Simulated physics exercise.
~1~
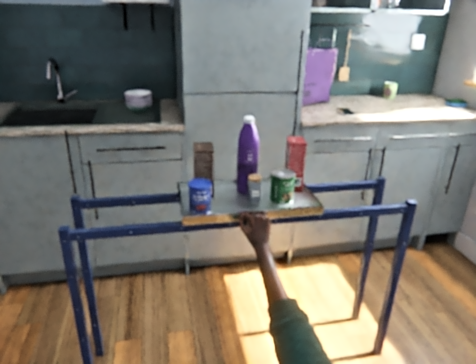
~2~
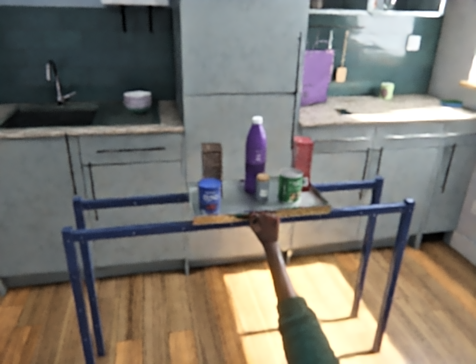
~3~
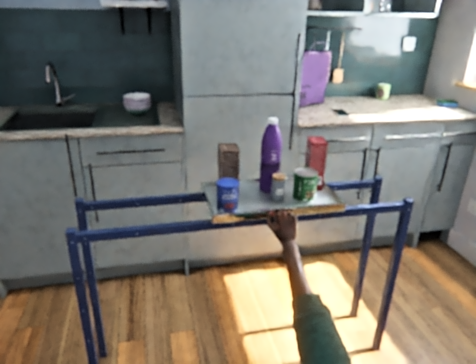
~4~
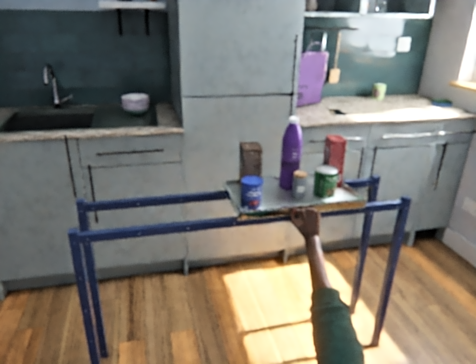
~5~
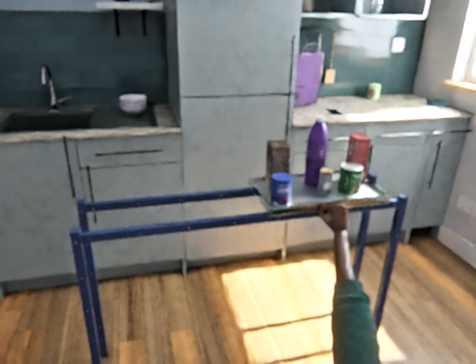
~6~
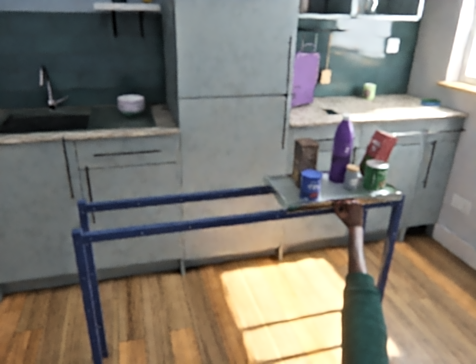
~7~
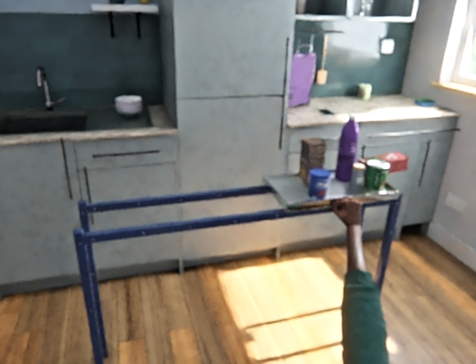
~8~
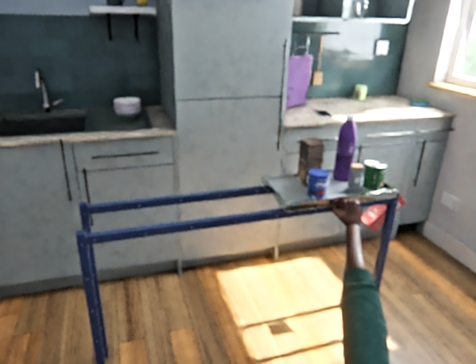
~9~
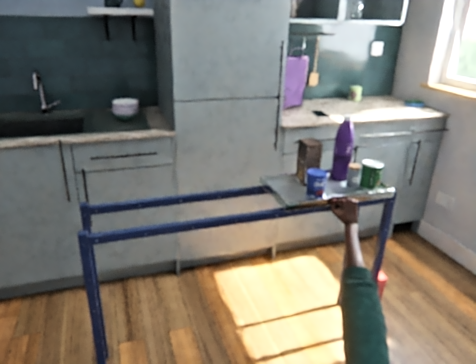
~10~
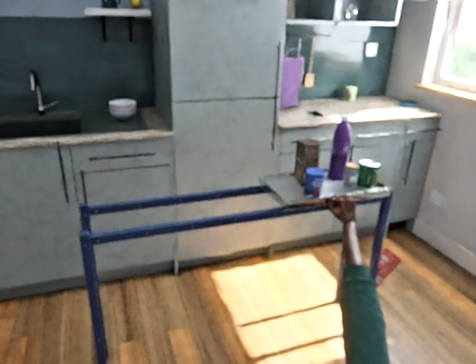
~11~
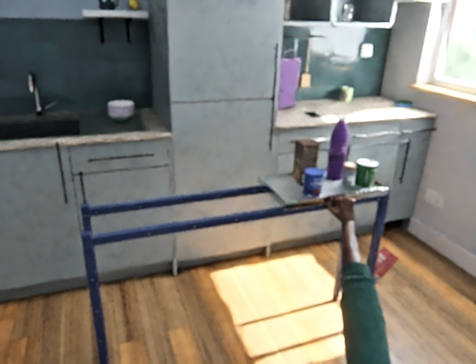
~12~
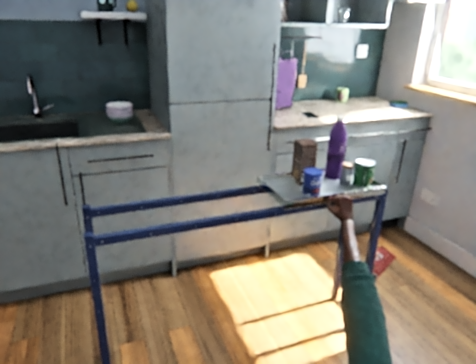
In the video, a hand slides a tray of containers rightward along a blue rail frame in a kitchen until it stops at the right end, where a red carton tips off and falls to the floor while the purple bottle, tins and other items stay upright on the tray.
